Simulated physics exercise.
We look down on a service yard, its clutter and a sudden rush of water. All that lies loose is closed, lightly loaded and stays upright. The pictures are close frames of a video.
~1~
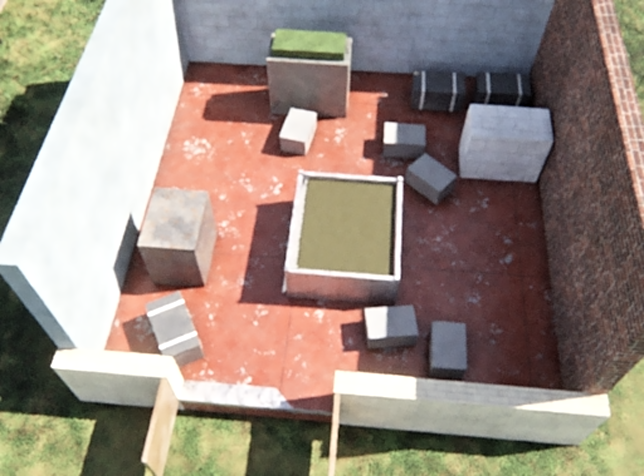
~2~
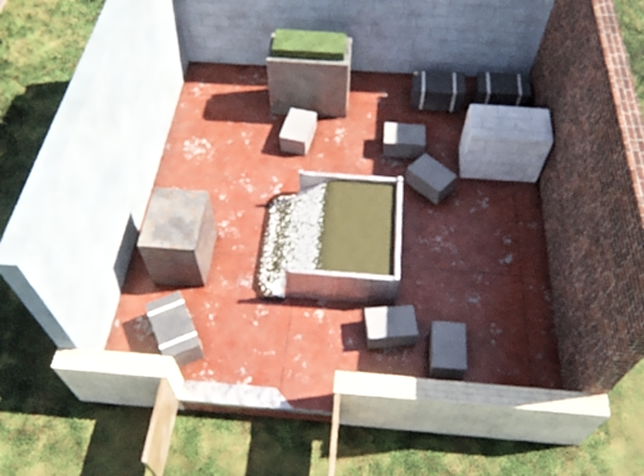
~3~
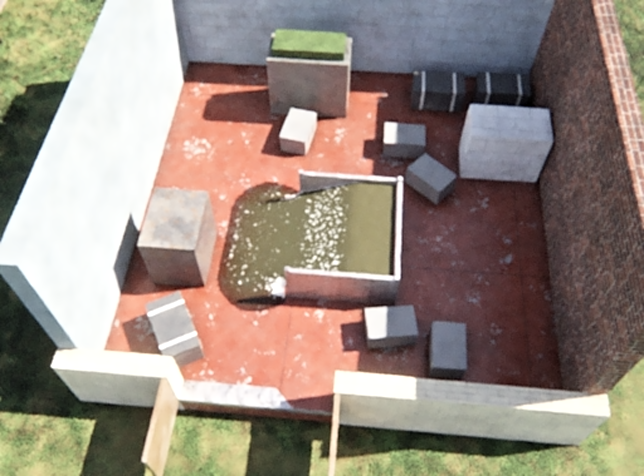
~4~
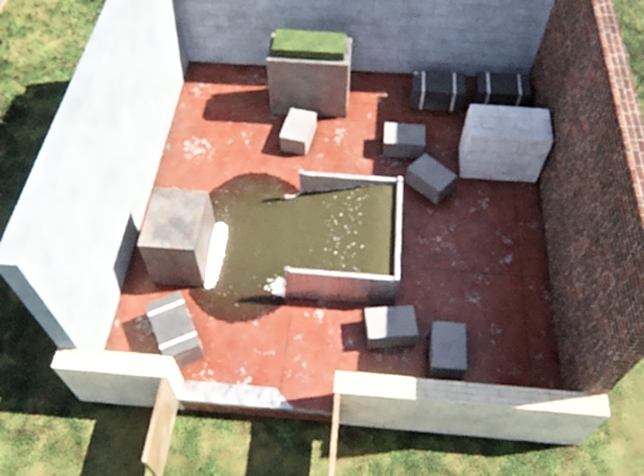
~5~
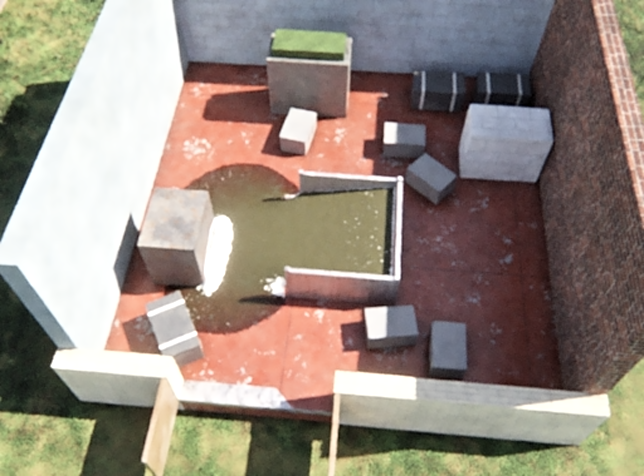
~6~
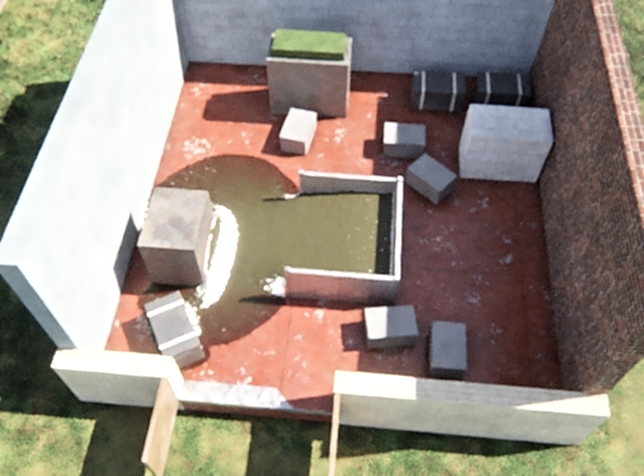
In a walled yard with a red floor, murky water burst out of the left side of a square tank, foamed against a large block and spread around it, while the scattered boxes stayed put.
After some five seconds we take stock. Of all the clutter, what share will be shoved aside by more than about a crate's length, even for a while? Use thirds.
Share: Under a third.
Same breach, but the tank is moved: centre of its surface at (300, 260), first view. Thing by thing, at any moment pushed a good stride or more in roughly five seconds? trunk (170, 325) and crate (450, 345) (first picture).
In turn: Moved that far, never so far.
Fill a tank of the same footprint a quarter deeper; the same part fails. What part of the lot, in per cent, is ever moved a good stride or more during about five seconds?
Some 20 per cent.
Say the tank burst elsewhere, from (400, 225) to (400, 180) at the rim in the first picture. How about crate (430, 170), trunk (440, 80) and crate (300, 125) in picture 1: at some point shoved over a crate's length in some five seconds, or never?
In that order: Moved that far, not that far, under that.
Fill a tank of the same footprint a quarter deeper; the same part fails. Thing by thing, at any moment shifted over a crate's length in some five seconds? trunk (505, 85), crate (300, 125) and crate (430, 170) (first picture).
In that order: Less than that, less than that, never so far.
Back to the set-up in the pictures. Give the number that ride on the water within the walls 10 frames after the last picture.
I count 1.
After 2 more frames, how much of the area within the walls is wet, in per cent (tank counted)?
About 25 per cent.
A moment on, 0 of 8 are well off their spots; 0 afloat.
Next, 0 of 8 are well off their spots; 1 afloat.
Later, 0 of 8 are well off their spots; 1 afloat.
In the end, 0 of 8 are well off their spots, and 1 have been at some point; 1 afloat.
